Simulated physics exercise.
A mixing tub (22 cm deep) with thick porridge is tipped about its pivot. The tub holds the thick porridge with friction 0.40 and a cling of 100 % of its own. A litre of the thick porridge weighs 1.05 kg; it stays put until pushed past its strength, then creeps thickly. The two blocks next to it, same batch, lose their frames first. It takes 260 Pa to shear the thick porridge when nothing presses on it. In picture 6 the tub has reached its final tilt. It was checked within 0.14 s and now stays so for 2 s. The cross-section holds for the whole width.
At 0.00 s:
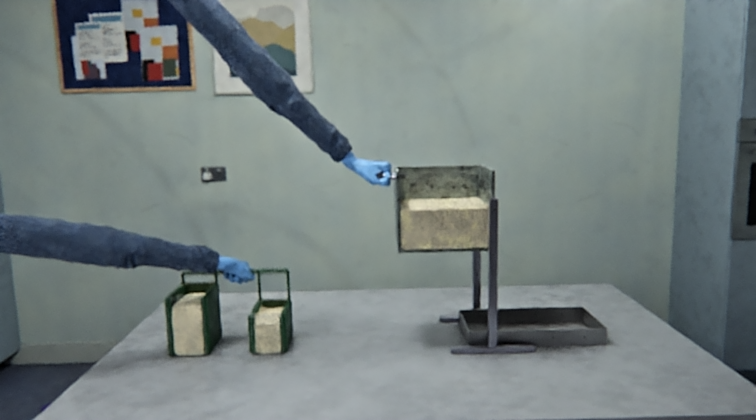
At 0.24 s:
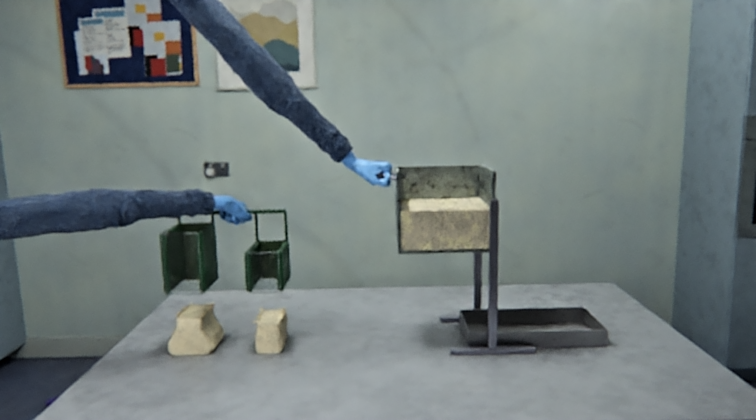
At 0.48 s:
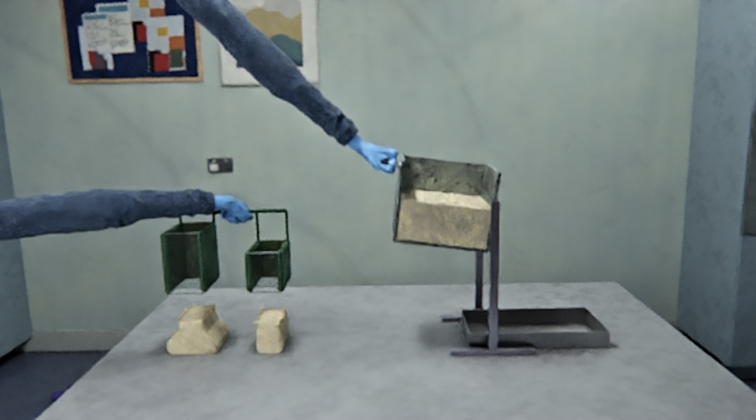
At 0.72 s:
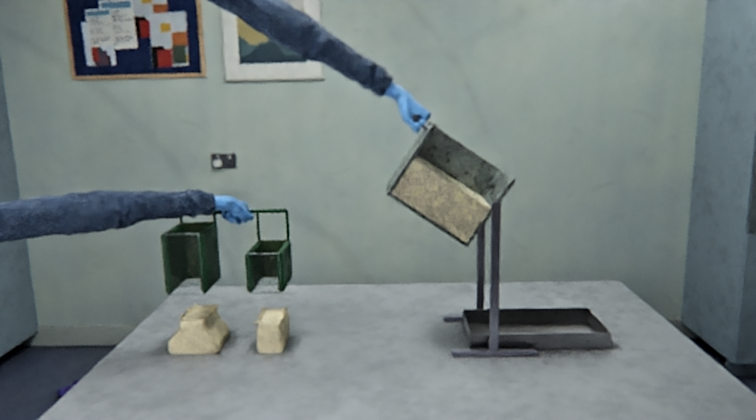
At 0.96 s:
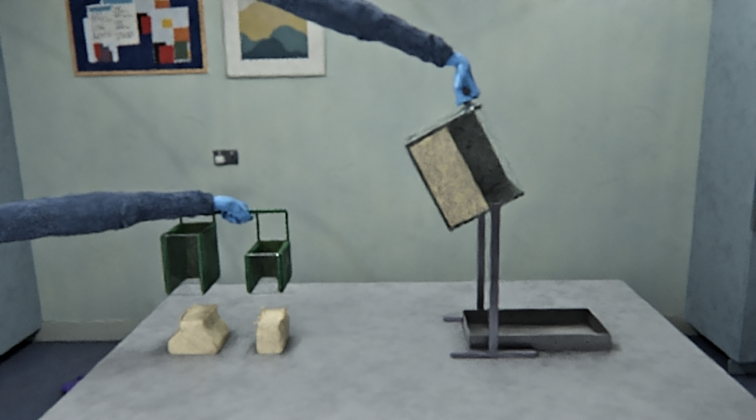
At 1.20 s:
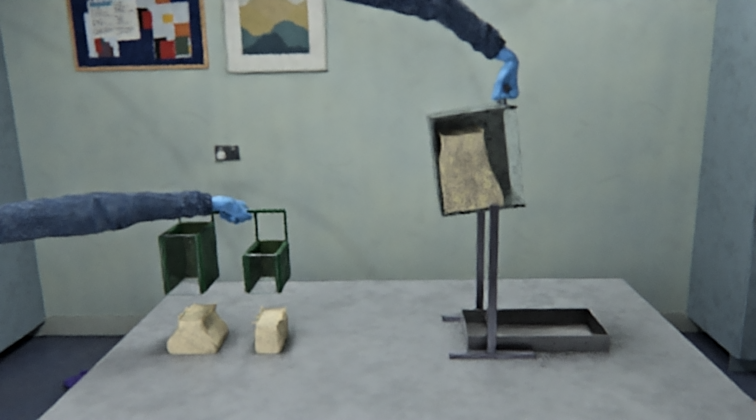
Gloved hands lift green holders off two pale blocks, which slump, then tilt a tub clockwise.
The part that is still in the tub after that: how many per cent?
Close to 79 per cent.
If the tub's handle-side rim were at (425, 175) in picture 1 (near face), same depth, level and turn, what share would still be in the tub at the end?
It would be near 100 %.
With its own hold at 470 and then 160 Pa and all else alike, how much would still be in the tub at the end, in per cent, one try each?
In turn about 100 %, 60 %.
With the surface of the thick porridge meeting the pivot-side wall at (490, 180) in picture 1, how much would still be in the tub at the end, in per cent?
It would be near 45 %.
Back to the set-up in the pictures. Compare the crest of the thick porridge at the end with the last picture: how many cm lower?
Roughly 9 cm.
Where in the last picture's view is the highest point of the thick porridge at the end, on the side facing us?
Near (481, 166).
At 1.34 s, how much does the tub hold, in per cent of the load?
Near 100 %.
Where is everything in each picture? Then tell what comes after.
In the first frame, handle-side rim at (400, 173), tilt 0 degrees; crest of the thick porridge at (418, 209); block heights 15 cm, 9.6 cm (left to right).
In the second frame, handle-side rim at (400, 174), tilt 0 degrees; crest of the thick porridge at (419, 210); block heights 12 cm, 9.3 cm (left to right).
In the third frame, handle-side rim at (405, 163), tilt 8 degrees; crest of the thick porridge at (406, 200); block heights 11 cm, 9.2 cm (left to right).
In the fourth frame, handle-side rim at (436, 127), tilt 35 degrees; crest of the thick porridge at (418, 161); block heights 11 cm, 9.2 cm (left to right).
In the fifth frame, handle-side rim at (481, 108), tilt 63 degrees; crest of the thick porridge at (448, 129); block heights 11 cm, 9.2 cm (left to right).
In the sixth frame, handle-side rim at (516, 109), tilt 83 degrees; crest of the thick porridge at (479, 132); block heights 11 cm, 9.2 cm (left to right).
After 1.34 s, the tub is at 83 degrees and holds 99 %.
After 1.51 s, the tub is at 83 degrees and holds 88 %.
After 1.68 s, the tub is at 83 degrees and holds 81 %.
After 1.85 s, the tub is at 83 degrees and holds 80 %.
After 3.20 s, the tub is at 83 degrees and holds 79 %.
